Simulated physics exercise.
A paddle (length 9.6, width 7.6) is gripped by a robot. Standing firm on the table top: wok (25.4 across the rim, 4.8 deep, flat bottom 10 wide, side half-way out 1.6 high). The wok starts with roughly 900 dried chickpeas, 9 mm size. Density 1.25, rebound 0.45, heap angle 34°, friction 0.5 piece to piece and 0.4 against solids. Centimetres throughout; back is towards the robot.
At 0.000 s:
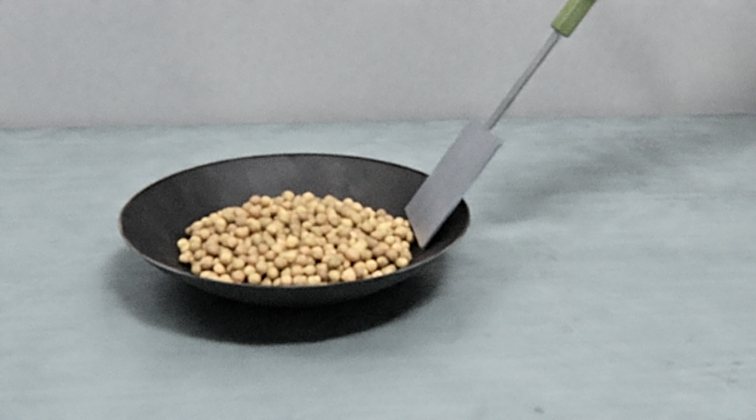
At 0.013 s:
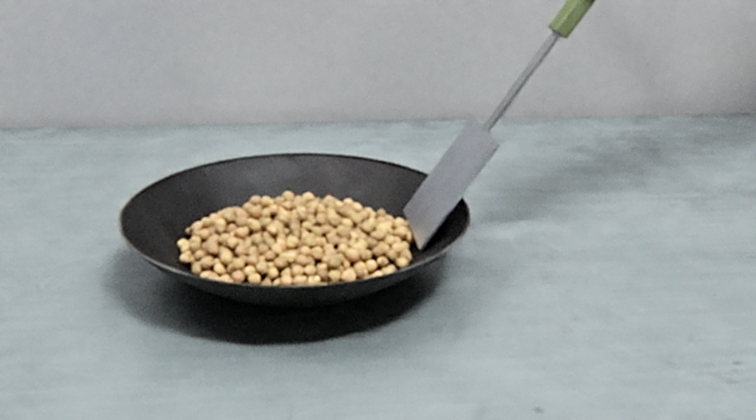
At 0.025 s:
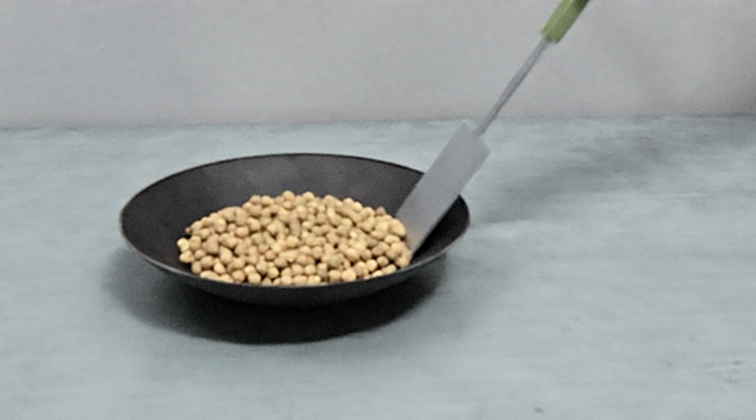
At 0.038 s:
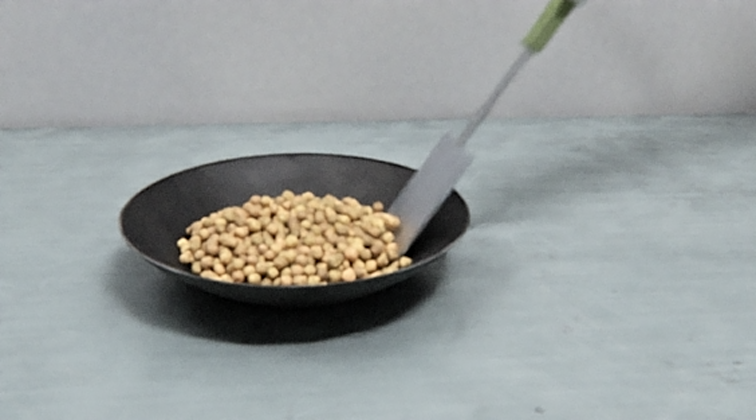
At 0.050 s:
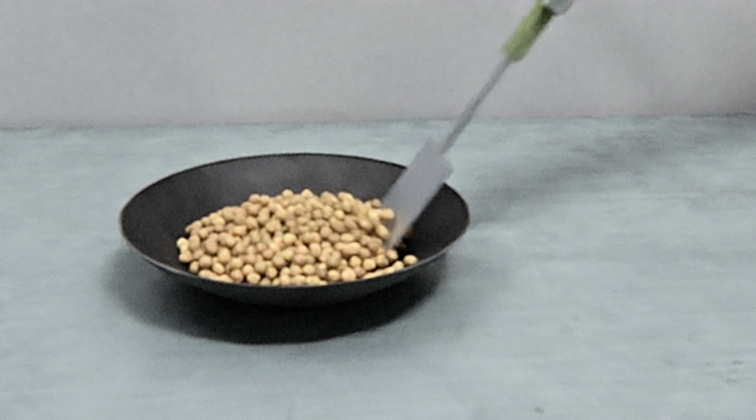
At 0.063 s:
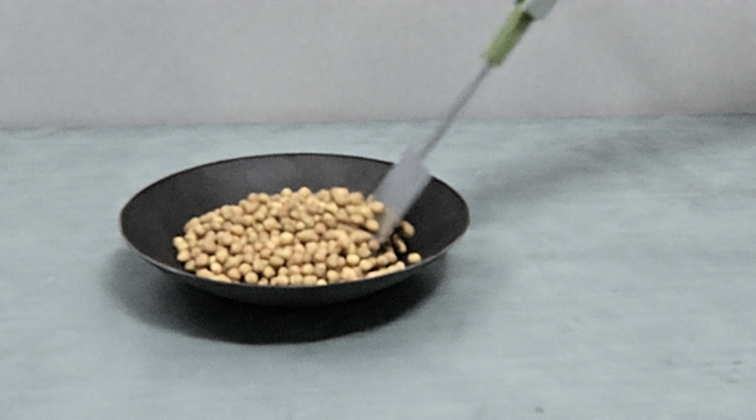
The video shows a black wok of dried chickpeas on a grey-green tabletop as a flat metal paddle with a green handle, slanting in from the upper right, moves left from the wok's right side and pushes into the heap, shifting some chickpeas.
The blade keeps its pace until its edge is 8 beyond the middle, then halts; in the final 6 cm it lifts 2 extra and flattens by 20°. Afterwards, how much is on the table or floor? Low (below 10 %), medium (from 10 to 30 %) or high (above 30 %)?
Share on the table or floor: High (above 30 %).
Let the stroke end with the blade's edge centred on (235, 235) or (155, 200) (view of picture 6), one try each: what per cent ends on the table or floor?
About 15 and 45 per cent.
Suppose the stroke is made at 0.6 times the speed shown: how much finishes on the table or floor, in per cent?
About 25 per cent.
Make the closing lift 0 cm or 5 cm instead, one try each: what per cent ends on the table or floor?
Some 35 and 35 per cent.
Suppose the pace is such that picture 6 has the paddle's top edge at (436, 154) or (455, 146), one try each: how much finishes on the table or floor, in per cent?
Some 35 and 15 per cent.
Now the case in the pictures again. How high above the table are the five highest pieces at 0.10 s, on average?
About 6 cm.
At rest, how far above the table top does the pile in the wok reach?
Some 4.5 cm.
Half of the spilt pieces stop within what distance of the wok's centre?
Some 30 cm.
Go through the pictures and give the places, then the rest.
The first picture shows paddle top edge at (488, 128), sloping 56°; upper third of the load around (296, 234), from x 185 to 410, top at y 195; 900 in the wok.
The second picture shows paddle top edge at (486, 129), sloping 56°; upper third of the load around (296, 234), from x 185 to 410, top at y 195.
The third picture shows paddle top edge at (477, 134), sloping 56°; upper third of the load around (296, 234), from x 185 to 410, top at y 195.
The fourth picture shows paddle top edge at (460, 143), sloping 56°; upper third of the load around (299, 233), from x 185 to 410, top at y 195.
The fifth picture shows paddle top edge at (441, 152), sloping 56°; upper third of the load around (302, 230), from x 180 to 410, top at y 195.
The sixth picture shows paddle top edge at (422, 157), sloping 56°; upper third of the load around (304, 228), from x 180 to 415, top at y 195; 900 in the wok.
By 0.10 s, sloping 56°, highest piece 6 above the table; 900 in the wok.
By 0.13 s, sloping 50°, highest piece 8 above the table; 900 in the wok.
By 0.35 s, sloping 36°, highest piece 10 above the table; 535 in the wok, 256 on the table or floor, 109 on the blade or in flight.
By 1.40 s, sloping 36°, highest piece 4 above the table; 534 in the wok, 366 on the table or floor.
Final count, 534 in the wok, 366 on the table or floor. That is 41 % on the table or floor.
